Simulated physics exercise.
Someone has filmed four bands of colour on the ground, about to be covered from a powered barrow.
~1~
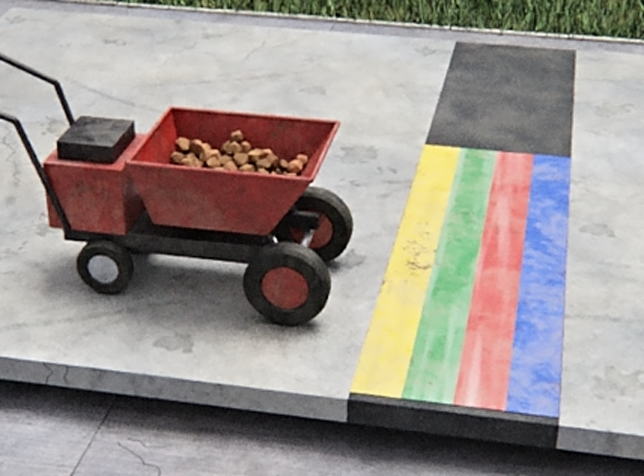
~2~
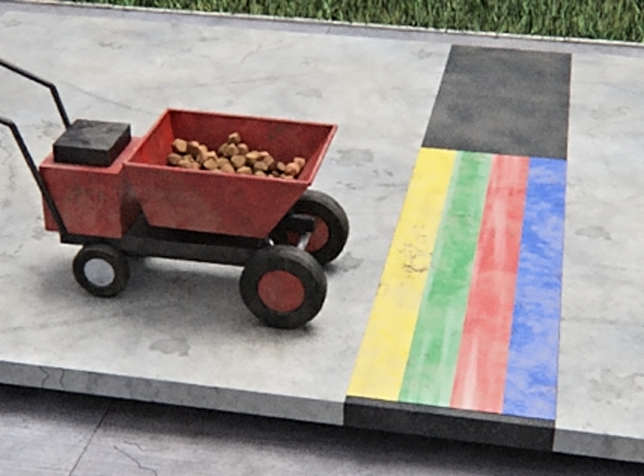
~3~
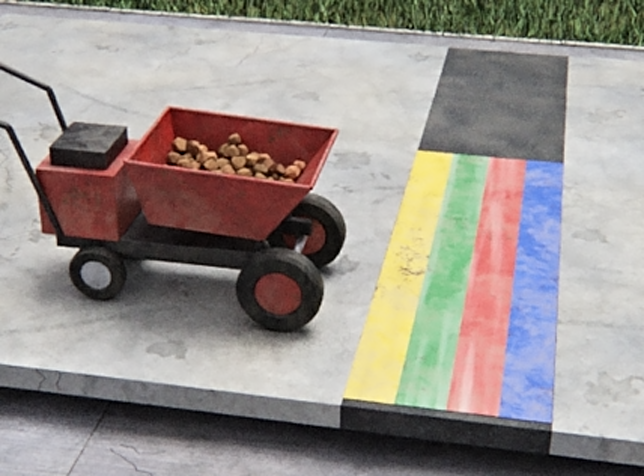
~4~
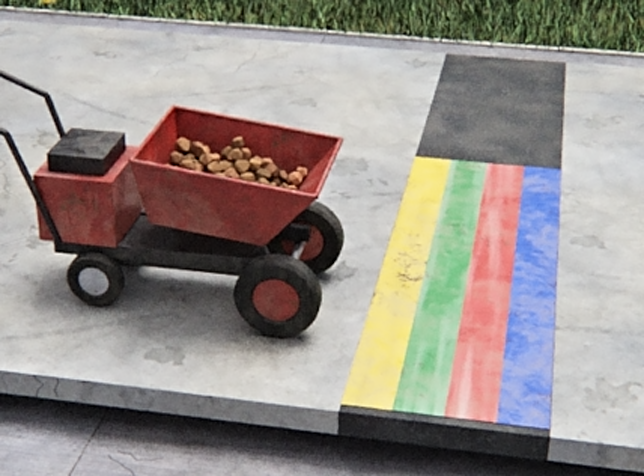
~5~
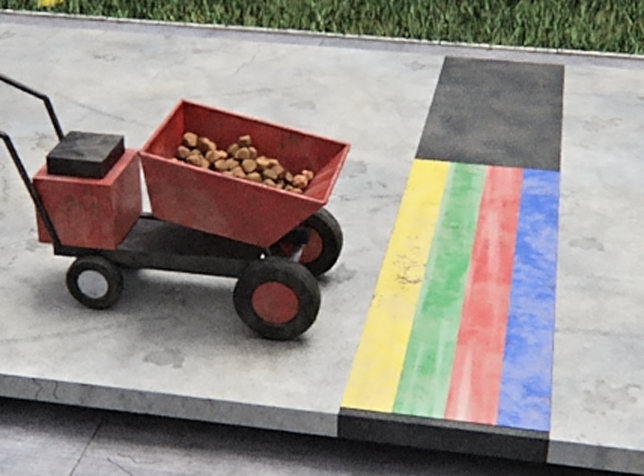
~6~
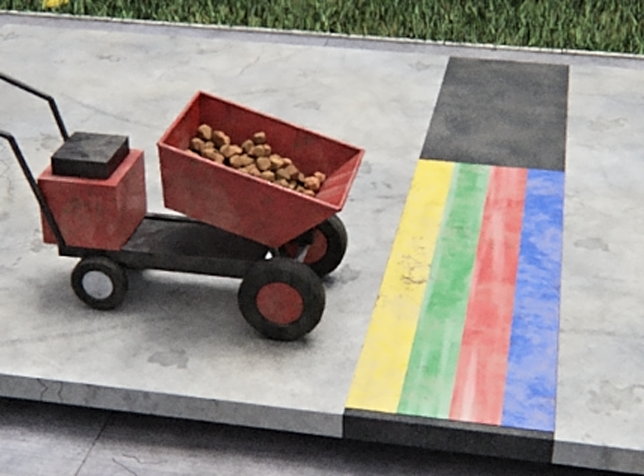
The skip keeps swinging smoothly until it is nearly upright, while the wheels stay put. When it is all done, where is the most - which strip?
On the green strip.
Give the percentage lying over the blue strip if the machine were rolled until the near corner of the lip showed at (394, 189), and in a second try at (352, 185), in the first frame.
Position 1: Near 40 %; position 2: Near 30 %.
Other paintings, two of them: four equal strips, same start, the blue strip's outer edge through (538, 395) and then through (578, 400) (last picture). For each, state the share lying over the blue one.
20 and 10 in a hundred.
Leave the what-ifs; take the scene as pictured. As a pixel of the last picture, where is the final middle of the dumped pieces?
I'd say the middle ends up at about (467, 317).
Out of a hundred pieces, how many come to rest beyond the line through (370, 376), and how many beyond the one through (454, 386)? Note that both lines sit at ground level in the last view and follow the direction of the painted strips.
The first comes to 90 %, the second to 50 %.
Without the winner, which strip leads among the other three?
The second place goes to the red one.
Shortly afterwards, skip tipped steeply; the whole lot in the skip.
Next, skip tipped right over; the bulk in the skip; only a few over the yellow strip; near a quarter over the green strip; only a few over the red strip; only a few falling.
Some moments later, skip tipped right over; a little in the skip; only a few over the yellow strip; near a third over the green strip; near a quarter over the red strip; a little over the blue strip; a little off the paint.
In the end, skip tipped right over; a little in the skip; a little over the yellow strip; near a third over the green strip; near a quarter over the red strip; a little over the blue strip; a little off the paint.
